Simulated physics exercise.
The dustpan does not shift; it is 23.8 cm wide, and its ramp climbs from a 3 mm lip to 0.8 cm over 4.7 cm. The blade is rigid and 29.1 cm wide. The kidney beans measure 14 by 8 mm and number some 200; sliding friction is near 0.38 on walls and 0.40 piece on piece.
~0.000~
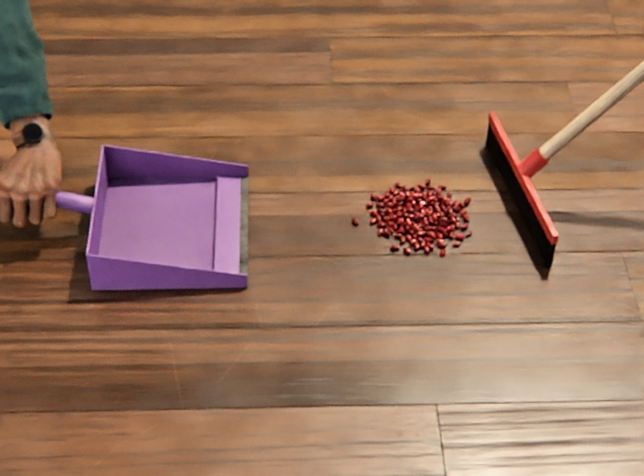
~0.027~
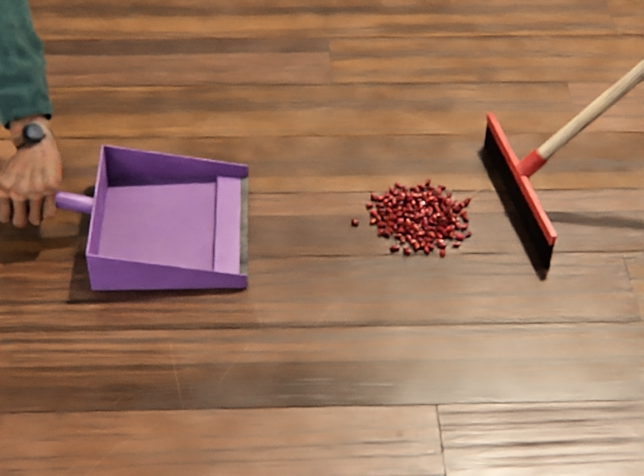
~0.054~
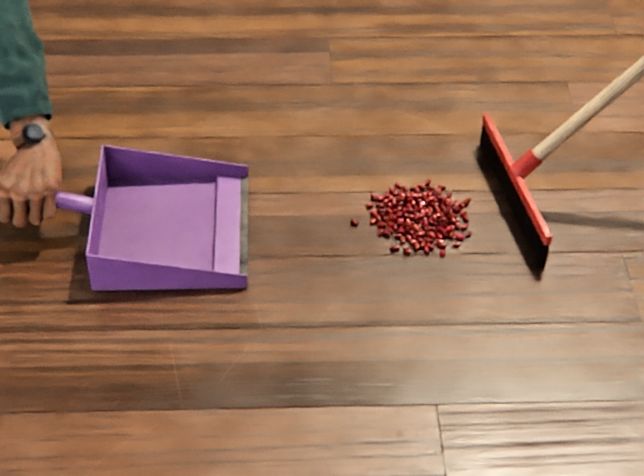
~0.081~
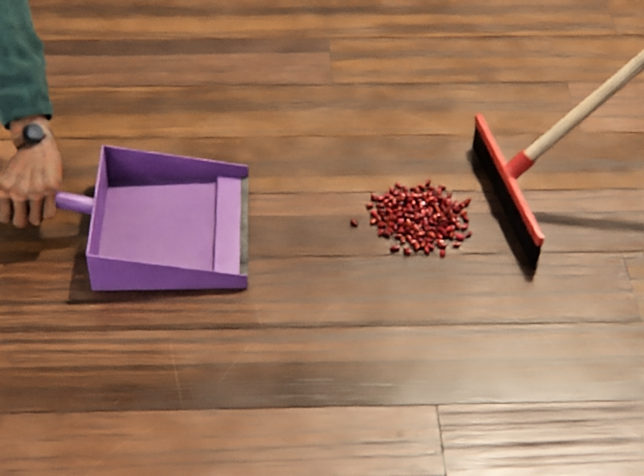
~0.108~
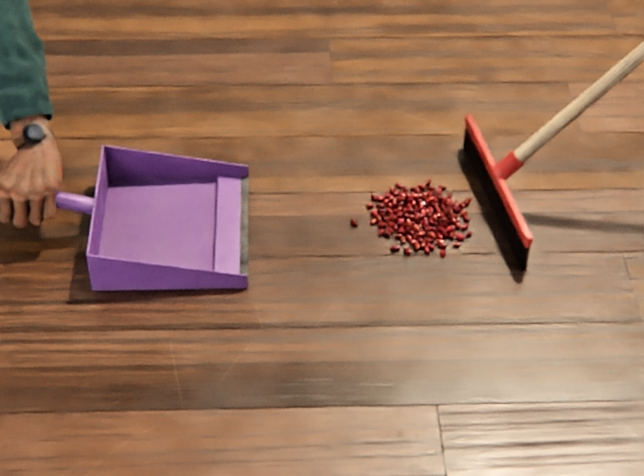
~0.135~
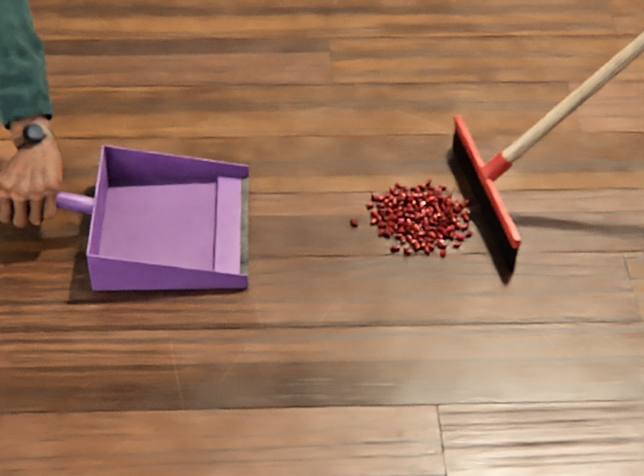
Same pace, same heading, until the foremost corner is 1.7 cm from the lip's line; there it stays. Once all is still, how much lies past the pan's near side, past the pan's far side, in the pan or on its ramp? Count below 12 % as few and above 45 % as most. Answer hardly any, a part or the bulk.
Near side hardly any, far side hardly any, pan a part.
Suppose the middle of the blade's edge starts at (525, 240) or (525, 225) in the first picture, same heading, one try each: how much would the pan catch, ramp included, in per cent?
About 35 and 35 per cent.
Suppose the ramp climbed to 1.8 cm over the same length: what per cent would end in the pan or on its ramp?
It would be near 20 per cent.
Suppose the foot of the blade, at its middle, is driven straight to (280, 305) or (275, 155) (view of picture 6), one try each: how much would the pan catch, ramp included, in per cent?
Some 20 and 5 per cent.
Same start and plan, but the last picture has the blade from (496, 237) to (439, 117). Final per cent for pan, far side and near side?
Pan 35, far 10, near 10.
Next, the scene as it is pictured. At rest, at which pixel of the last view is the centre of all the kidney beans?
Near (253, 232).
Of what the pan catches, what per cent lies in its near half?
About 50 per cent.
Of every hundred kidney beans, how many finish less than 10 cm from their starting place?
Some 0 per cent.
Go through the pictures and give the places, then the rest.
The first picture shows blade from (554, 240) to (492, 120), moved 0.0 cm, 0 of the pieces shifted so far; middle of the pieces at (416, 215); pan at (161, 231).
The second picture shows blade from (552, 240) to (490, 120), moved 0.2 cm, 0 of the pieces shifted so far; middle of the pieces at (416, 215).
The third picture shows blade from (547, 241) to (486, 120), moved 1.0 cm, 0 of the pieces shifted so far; middle of the pieces at (416, 215).
The fourth picture shows blade from (539, 242) to (478, 121), moved 2.2 cm, 0 of the pieces shifted so far; middle of the pieces at (416, 215).
The fifth picture shows blade from (528, 243) to (468, 122), moved 3.9 cm, 0 of the pieces shifted so far; middle of the pieces at (417, 215).
The sixth picture shows blade from (516, 244) to (457, 123), moved 5.7 cm, 1 of the pieces shifted so far; middle of the pieces at (417, 215); pan at (161, 231). The blade's pace is about 0.67 m/s, heading 6 degrees towards the viewer's side.
After 0.37 s, middle of the blade 20 cm from the lip; 0 % over the lip, far side 0 %, near side 0 %.
After 0.53 s, middle of the blade 10 cm from the lip; 0 % over the lip, far side 5 %, near side 5 %.
Then, at 0.81 s, middle of the blade 4 cm from the lip; 25 % over the lip, far side 5 %, near side 5 %.
By 2.7 s all is still; near side 5 %, far side 5 %, pan 25 %, in front of the lip or behind the blade 65 %.
